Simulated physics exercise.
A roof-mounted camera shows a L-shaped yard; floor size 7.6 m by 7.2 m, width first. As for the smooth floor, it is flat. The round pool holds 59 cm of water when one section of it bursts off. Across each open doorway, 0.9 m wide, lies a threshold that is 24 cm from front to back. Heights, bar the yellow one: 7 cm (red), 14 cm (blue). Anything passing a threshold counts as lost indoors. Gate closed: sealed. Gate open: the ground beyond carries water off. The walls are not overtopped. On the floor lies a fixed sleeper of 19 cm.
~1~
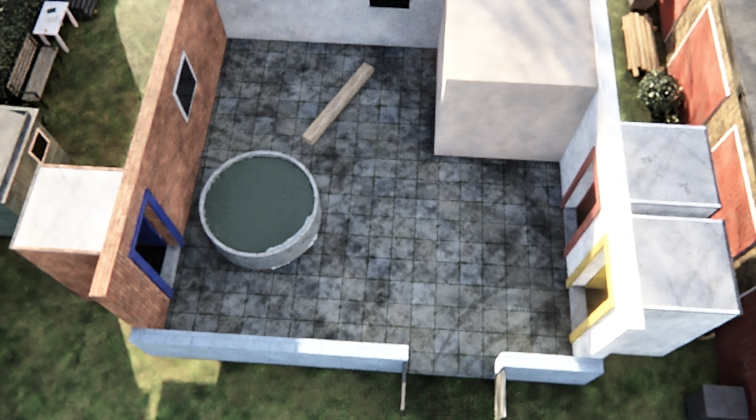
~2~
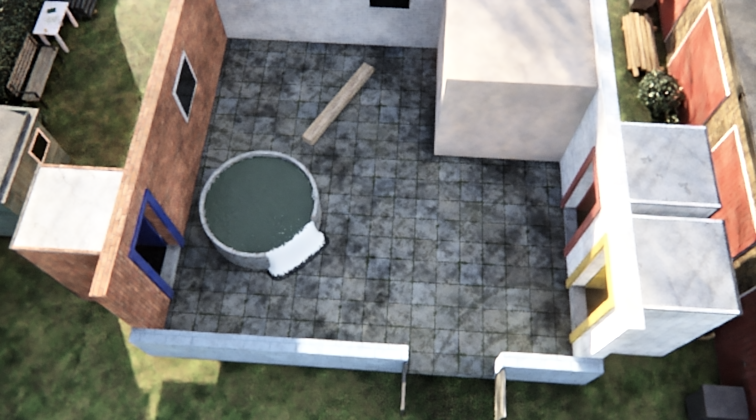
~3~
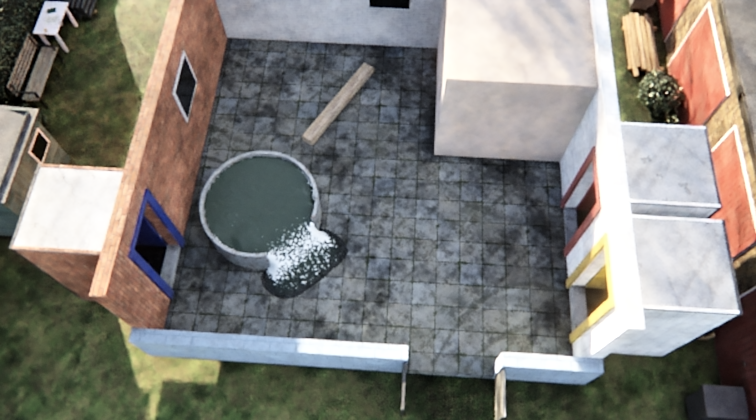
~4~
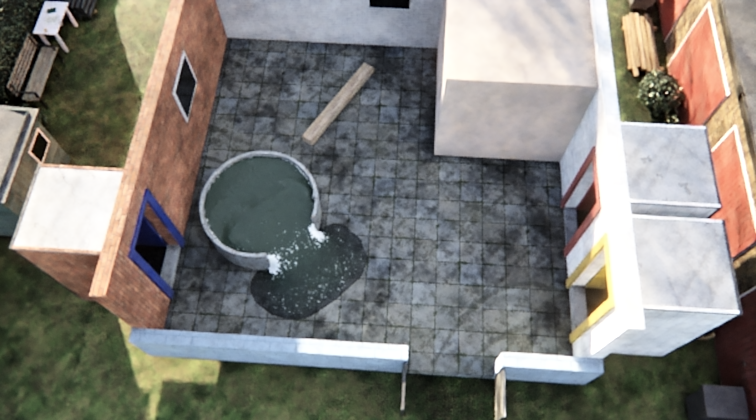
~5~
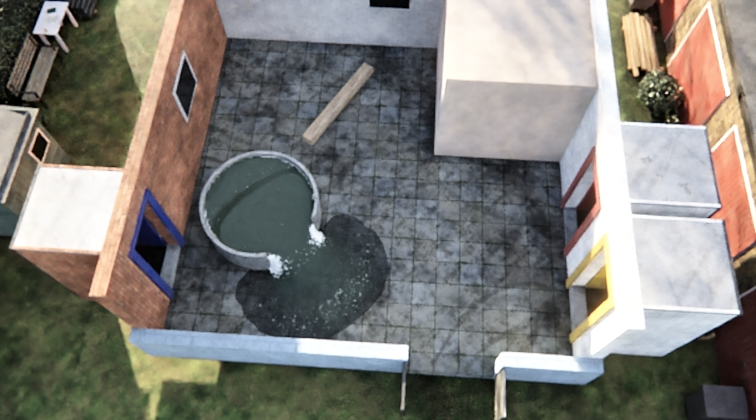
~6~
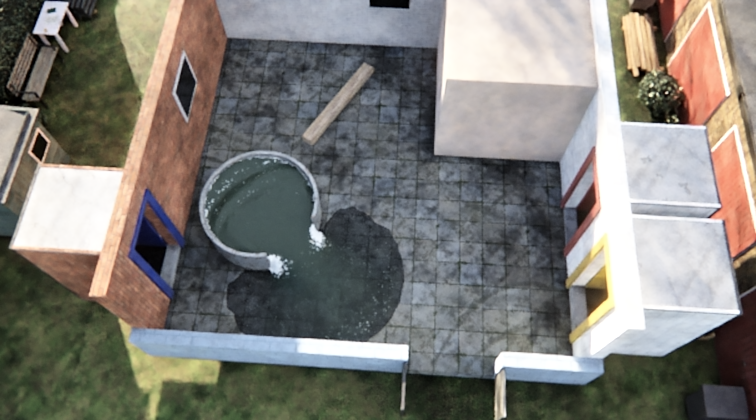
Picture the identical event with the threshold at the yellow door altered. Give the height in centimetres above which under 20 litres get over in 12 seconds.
17 cm.
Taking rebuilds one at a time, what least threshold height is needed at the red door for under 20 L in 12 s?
Door red, min height approx. 6.5 cm.
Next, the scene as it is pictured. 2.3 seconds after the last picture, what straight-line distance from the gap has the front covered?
Reach: Approx. 5.6 m.
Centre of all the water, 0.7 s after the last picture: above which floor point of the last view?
The water is centred around (290, 245) in the last picture's pixels.
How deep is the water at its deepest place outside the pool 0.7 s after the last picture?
It gets to close to 31 centimetres there.
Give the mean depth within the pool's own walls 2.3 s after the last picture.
I'd put it at some 25 centimetres on average.
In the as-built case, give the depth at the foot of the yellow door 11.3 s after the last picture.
The depth there is around 6.5 cm.
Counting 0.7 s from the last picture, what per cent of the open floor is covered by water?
Wet share: Around 20 %.
Then, 0.7 s after the last picture water covers 20 % of the floor, deepest (31 cm) near (317, 350); it has not reached the yellow door.
Then, 2.3 s after the last picture water covers 40 % of the floor, deepest (32 cm) near (573, 367); 25 cm at the yellow door, 0 litres in over its 23 cm threshold.
Then, 11.3 s after the last picture water covers 80 % of the floor, deepest (8 cm) near (327, 341); 7 cm at the yellow door, 3 litres in over its 23 cm threshold.
At the yellow door as built, the water peaked near 25 cm, 2.5 s after the last picture.
With a threshold of 14 cm, 45 litres would have come in within the 12 s; with 19 cm, 13 litres. So under 20 litres takes about 17 cm.
